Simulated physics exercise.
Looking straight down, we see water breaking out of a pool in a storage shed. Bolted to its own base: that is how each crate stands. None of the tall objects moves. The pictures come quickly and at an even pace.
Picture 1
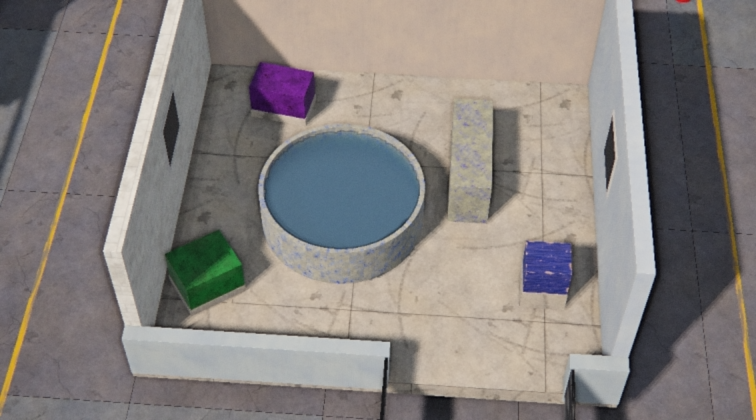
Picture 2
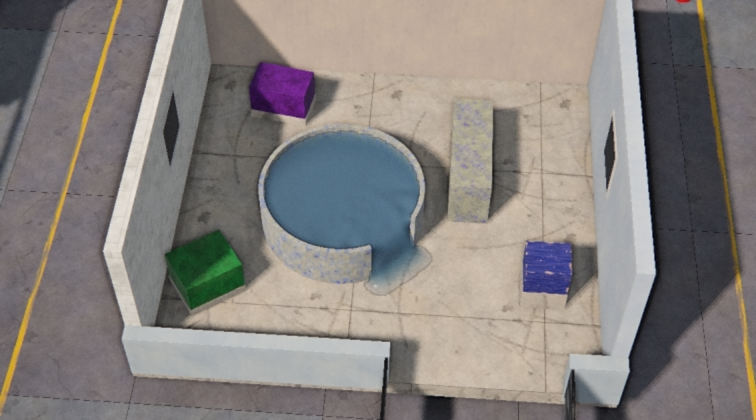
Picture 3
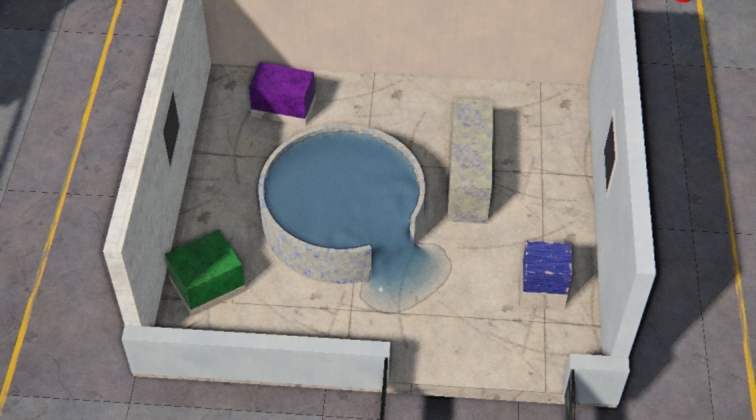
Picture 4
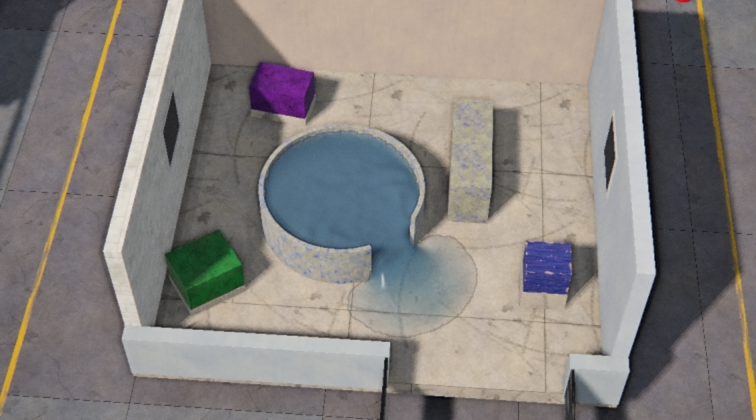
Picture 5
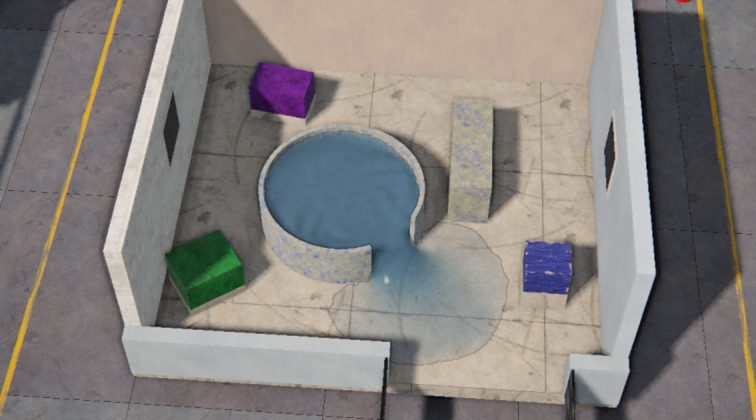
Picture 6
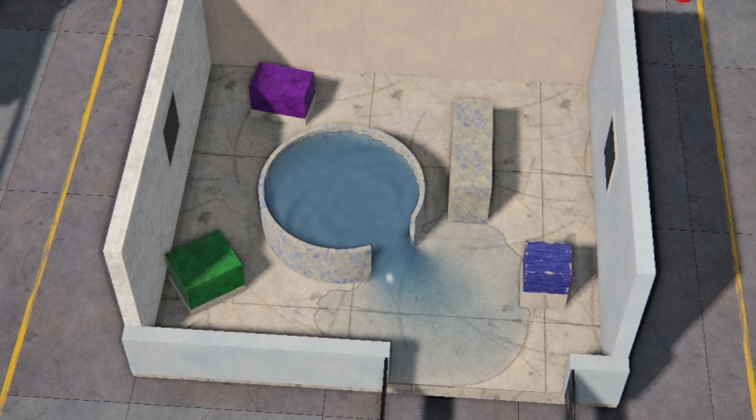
Water sits still in a round stone pool inside a walled, open-topped room with purple, green and blue crates. A gap opens in the pool's lower-right side, and water pours through it onto the pale floor, spreading in a widening, thinning sheet toward the blue crate and the front opening.
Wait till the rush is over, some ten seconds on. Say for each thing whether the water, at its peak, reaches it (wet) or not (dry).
Blue crate: Dry; purple crate: Dry; green crate: Dry.
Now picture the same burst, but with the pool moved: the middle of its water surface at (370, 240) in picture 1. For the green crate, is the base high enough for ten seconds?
Result: Green is untouched.
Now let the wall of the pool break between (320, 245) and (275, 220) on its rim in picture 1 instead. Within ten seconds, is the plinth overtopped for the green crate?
Green crate: Reached.
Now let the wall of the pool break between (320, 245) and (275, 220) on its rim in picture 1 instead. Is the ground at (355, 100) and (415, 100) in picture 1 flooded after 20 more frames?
Note, points in order: Unreached; unreached.
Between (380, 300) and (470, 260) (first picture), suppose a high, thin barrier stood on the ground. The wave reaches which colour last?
The one in purple.
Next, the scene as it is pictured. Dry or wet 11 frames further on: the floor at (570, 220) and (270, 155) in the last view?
The first place is inundated and the second is spared.
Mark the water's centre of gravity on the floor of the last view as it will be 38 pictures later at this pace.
Centre: Close to (404, 225).
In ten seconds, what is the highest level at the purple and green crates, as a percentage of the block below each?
Taking them in the order asked, 30 percent and 40 percent.
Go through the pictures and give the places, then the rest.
The first frame shows the pool at (342, 189) is whole and still.
In the second frame, the front is at (378, 291), out from the gap at (393, 254).
In the third frame, water pours out at (393, 255) and has run to (380, 307).
In the fourth frame, water pours out at (393, 256) and has run to (437, 323).
In the fifth frame, the front is at (476, 346), out from the gap at (393, 256).
In the sixth frame, water pours out at (393, 255) and has run to a hidden place.
A moment on, water covers 25 % of the floor; the blue crate water round its plinth, the purple crate not reached, the green crate not reached.
Next, water covers 30 % of the floor; the blue crate water round its plinth, the purple crate not reached, the green crate not reached.
Then, water covers 40 % of the floor; the blue crate water round its plinth, the purple crate not reached, the green crate water round its plinth.
Later, water covers 55 % of the floor; the blue crate water round its plinth, the purple crate not reached, the green crate water round its plinth.
In the end, water covers 75 % of the floor; the blue crate stayed above the water, the purple crate stayed above the water, the green crate stayed above the water.
